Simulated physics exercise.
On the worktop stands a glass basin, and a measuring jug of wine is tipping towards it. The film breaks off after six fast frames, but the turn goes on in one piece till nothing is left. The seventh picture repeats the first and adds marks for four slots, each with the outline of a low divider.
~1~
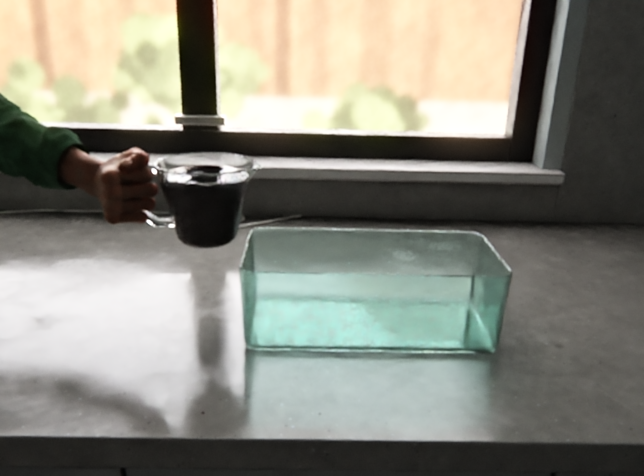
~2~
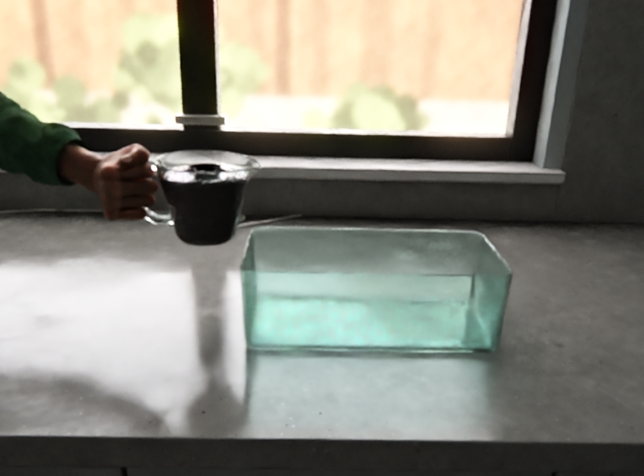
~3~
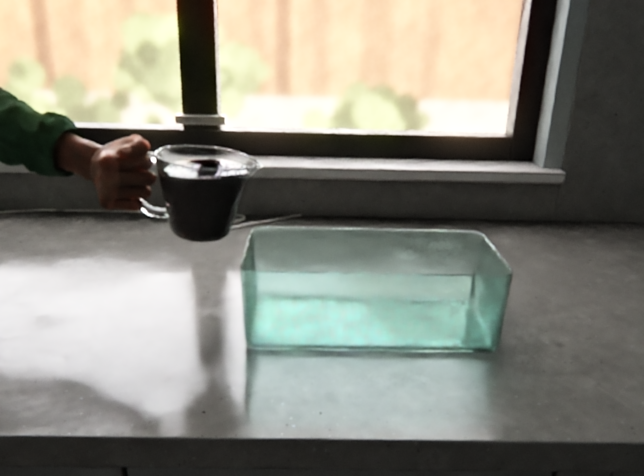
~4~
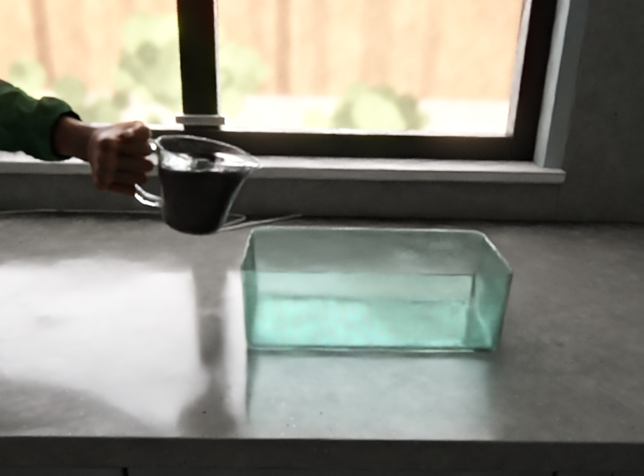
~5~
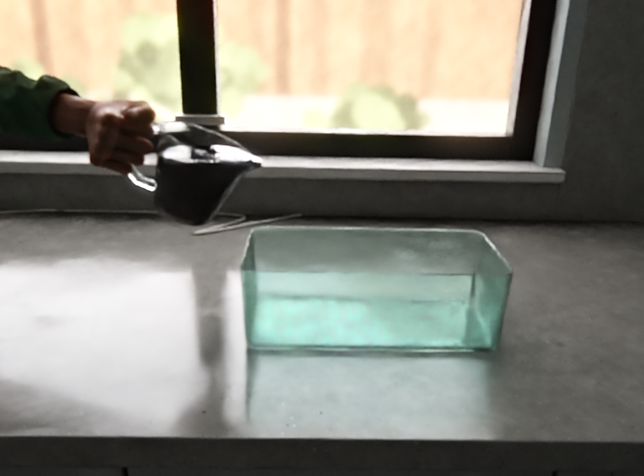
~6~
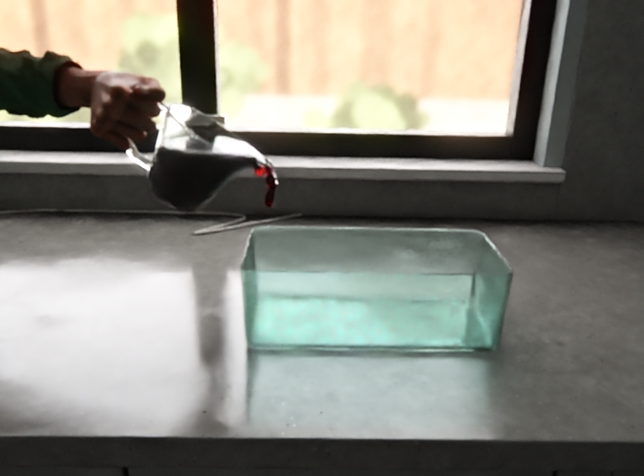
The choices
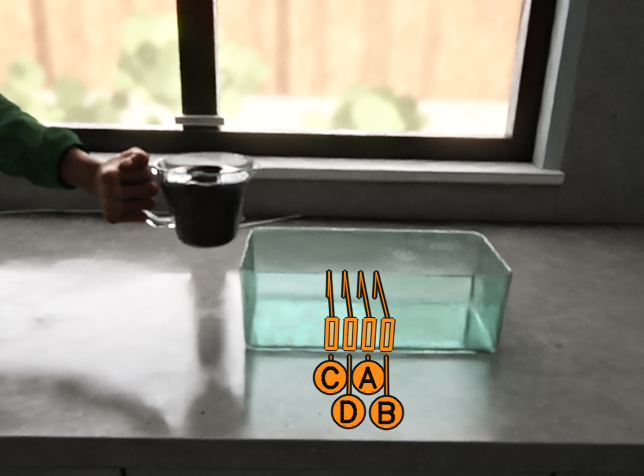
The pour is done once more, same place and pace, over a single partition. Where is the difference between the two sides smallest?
Slot C does it best.
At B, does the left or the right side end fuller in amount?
The left one.
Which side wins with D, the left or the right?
The left one.
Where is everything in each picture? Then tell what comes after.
Upright, lip at (260, 167); basin from (244, 345) to (497, 349); nothing has left yet, in the first frame.
Upright, lip at (261, 166); nothing has left yet, in the second frame.
Tipped about 6°, lip at (260, 166); nothing has left yet, in the third frame.
Tipped about 13°, lip at (260, 166); nothing has left yet, in the fourth frame.
Tipped about 22°, lip at (260, 166); wine is over the lip, down to (260, 166), in the fifth frame.
Tipped about 33°, lip at (259, 165); wine is over the lip, down to (269, 203), in the sixth frame.
On the marked copy, A at (367, 355); B at (386, 356); C at (331, 355); D at (349, 355).
For slot A, about 88 % ends left of the wall and 8 % right of it; 5 % is lost outside.
For slot B, about 90 % ends left of the wall and 7 % right of it; 3 % is lost outside.
For slot C, about 51 % ends left of the wall and 48 % right of it.
For slot D, about 92 % ends left of the wall and 5 % right of it; 3 % is lost outside.
